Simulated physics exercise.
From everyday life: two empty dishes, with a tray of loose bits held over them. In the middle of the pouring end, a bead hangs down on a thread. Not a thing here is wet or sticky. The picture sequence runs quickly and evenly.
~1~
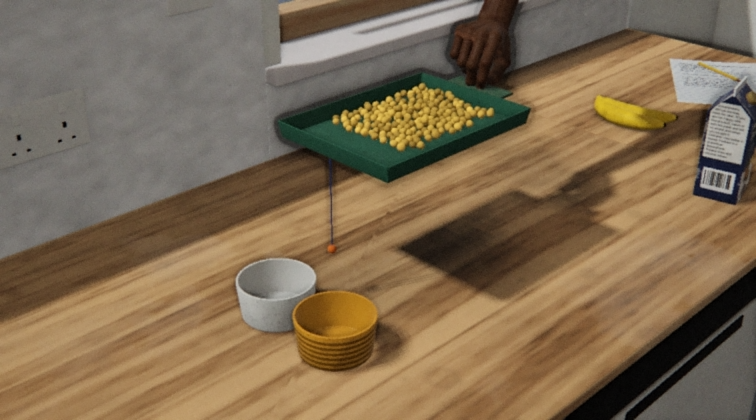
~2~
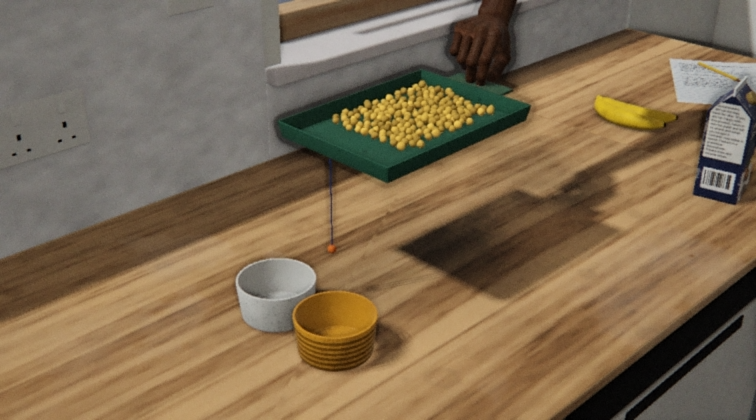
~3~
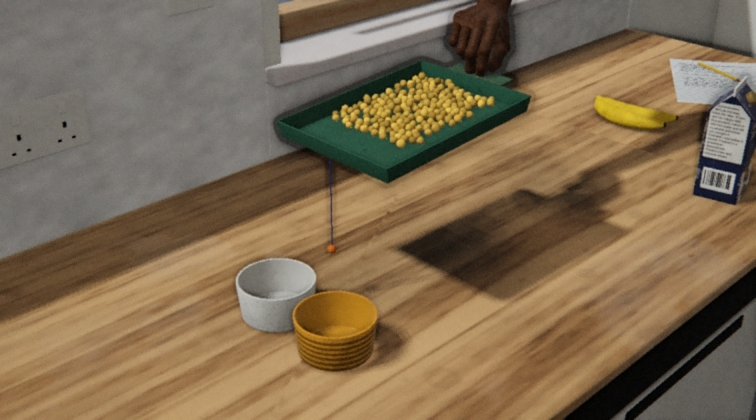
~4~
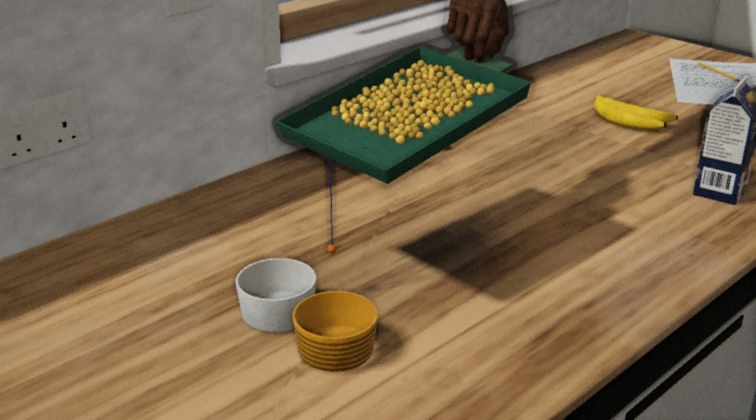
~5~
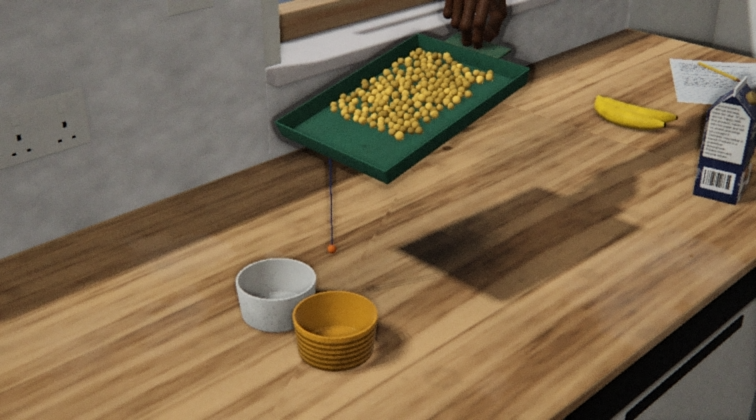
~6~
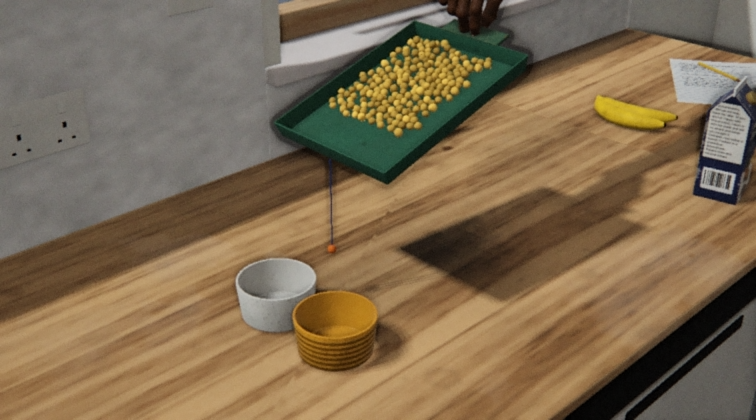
On a wooden counter, a hand gradually tilts a green tray of yellow balls.
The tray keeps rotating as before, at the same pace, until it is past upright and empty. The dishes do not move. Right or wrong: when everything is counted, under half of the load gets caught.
Wrong.
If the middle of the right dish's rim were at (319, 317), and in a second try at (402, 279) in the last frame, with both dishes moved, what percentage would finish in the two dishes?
First try: Roughly 60 per cent; second try: Roughly 0 per cent.
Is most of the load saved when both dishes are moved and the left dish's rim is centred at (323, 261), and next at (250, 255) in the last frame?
At place one a lesser share; at place two the greater share.
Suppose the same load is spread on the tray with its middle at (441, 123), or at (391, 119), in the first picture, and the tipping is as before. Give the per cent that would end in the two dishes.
You'd get near 80 percent first and near 70 percent after that.
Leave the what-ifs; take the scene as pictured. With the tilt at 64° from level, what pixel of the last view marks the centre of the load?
Roughly at (338, 131).
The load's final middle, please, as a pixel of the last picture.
Close to (285, 314) in the last view.
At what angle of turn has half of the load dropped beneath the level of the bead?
Roughly 120 degrees of tilt.
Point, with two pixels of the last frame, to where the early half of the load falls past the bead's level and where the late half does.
Around (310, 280) first; around (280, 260) second.
Soon after the last picture, tray tipped steeply; nearly all on the tray; a small part in the air.
A little later, tray tipped past a quarter turn; most on the tray; a stray few in the right dish; a small part in the left dish; a stray few outside both; a stray few in the air.
Later still, tray tipped past a quarter turn; about a quarter in the right dish; about half in the left dish; about a third outside both.
At rest, tray tipped past a quarter turn; about a quarter in the right dish; about half in the left dish; about a third outside both.
